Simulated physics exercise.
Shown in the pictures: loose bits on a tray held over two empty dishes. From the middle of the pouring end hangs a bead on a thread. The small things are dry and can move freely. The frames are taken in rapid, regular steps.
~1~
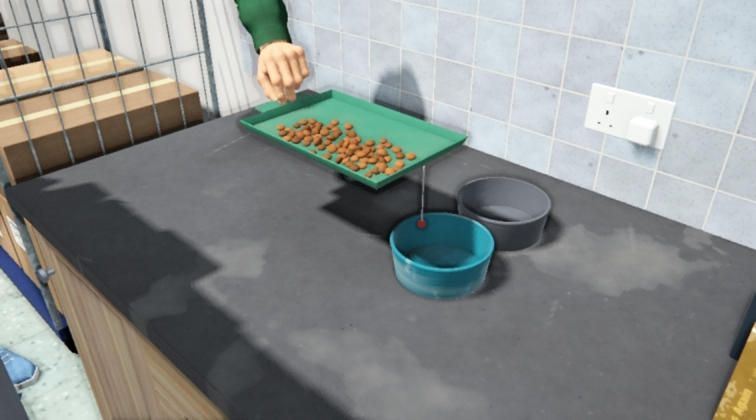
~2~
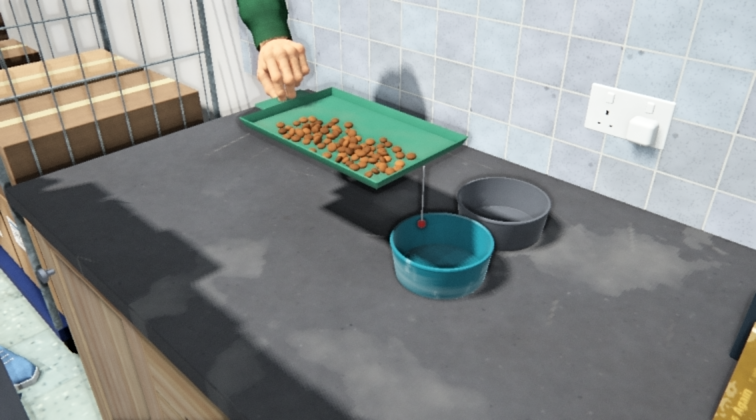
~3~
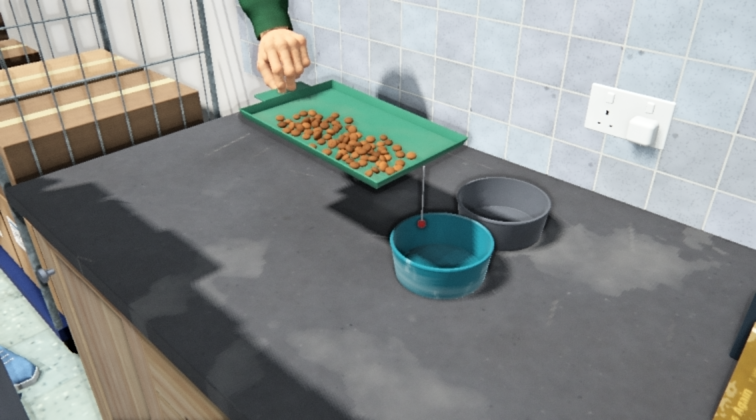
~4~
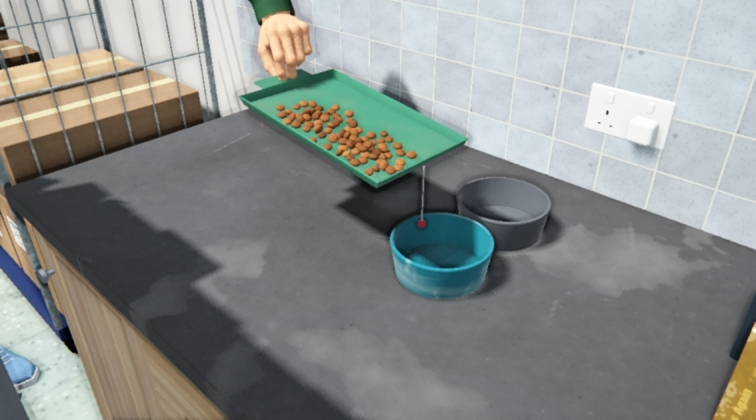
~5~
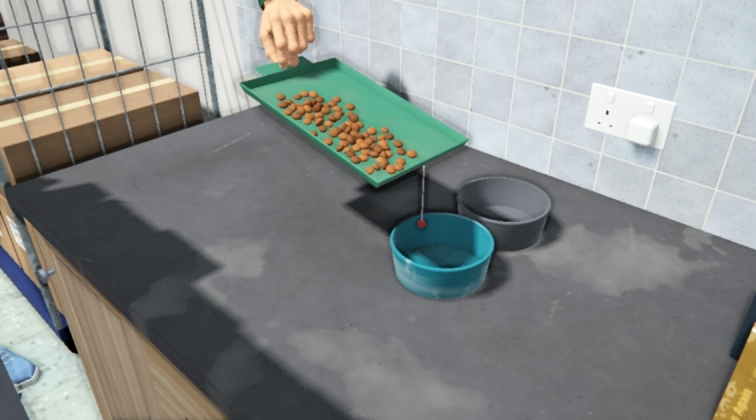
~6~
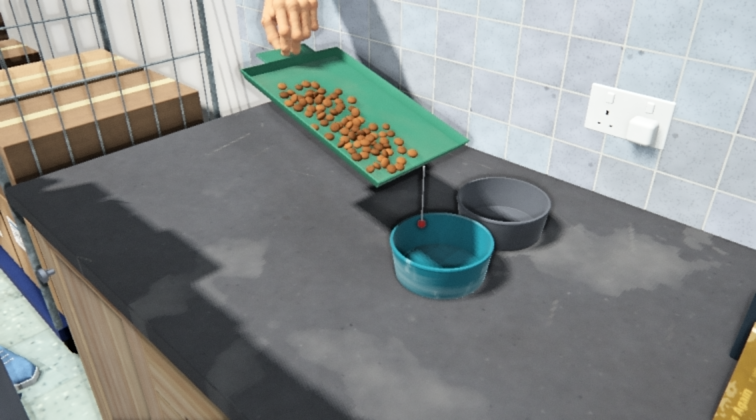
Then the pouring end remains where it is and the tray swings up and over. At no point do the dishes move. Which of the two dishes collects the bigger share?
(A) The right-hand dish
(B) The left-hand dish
(B) The left-hand dish.
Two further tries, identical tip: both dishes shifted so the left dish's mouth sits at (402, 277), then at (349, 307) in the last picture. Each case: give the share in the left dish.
You'd get 30 in a hundred first and 0 in a hundred after that.
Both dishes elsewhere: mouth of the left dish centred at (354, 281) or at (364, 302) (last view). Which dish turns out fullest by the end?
First place: The rightmost dish. Second place: The rightmost dish.
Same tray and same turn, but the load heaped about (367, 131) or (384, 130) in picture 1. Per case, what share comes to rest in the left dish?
Near 80 % and 80 %.
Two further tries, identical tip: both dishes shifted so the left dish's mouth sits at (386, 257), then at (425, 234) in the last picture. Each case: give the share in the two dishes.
Some 70 percent, followed by some 70 percent.
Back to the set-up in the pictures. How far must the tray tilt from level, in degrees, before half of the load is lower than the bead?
I'd say close to 75 degrees.
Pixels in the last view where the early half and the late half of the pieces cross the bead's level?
First part (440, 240), rest (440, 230).
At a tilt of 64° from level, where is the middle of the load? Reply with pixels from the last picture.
Centre estimate: (425, 165).
Soon, tray tipped steeply; about two thirds on the tray; a stray few in the left dish; about a third in the air.
A while on, tray tipped past a quarter turn; about two thirds in the left dish; a small part in the right dish; about a quarter outside both; a stray few in the air.
Towards the end, tray tipped past a quarter turn; about two thirds in the left dish; a small part in the right dish; about a quarter outside both.
Finally, tray tipped past a quarter turn; about two thirds in the left dish; a small part in the right dish; about a quarter outside both.
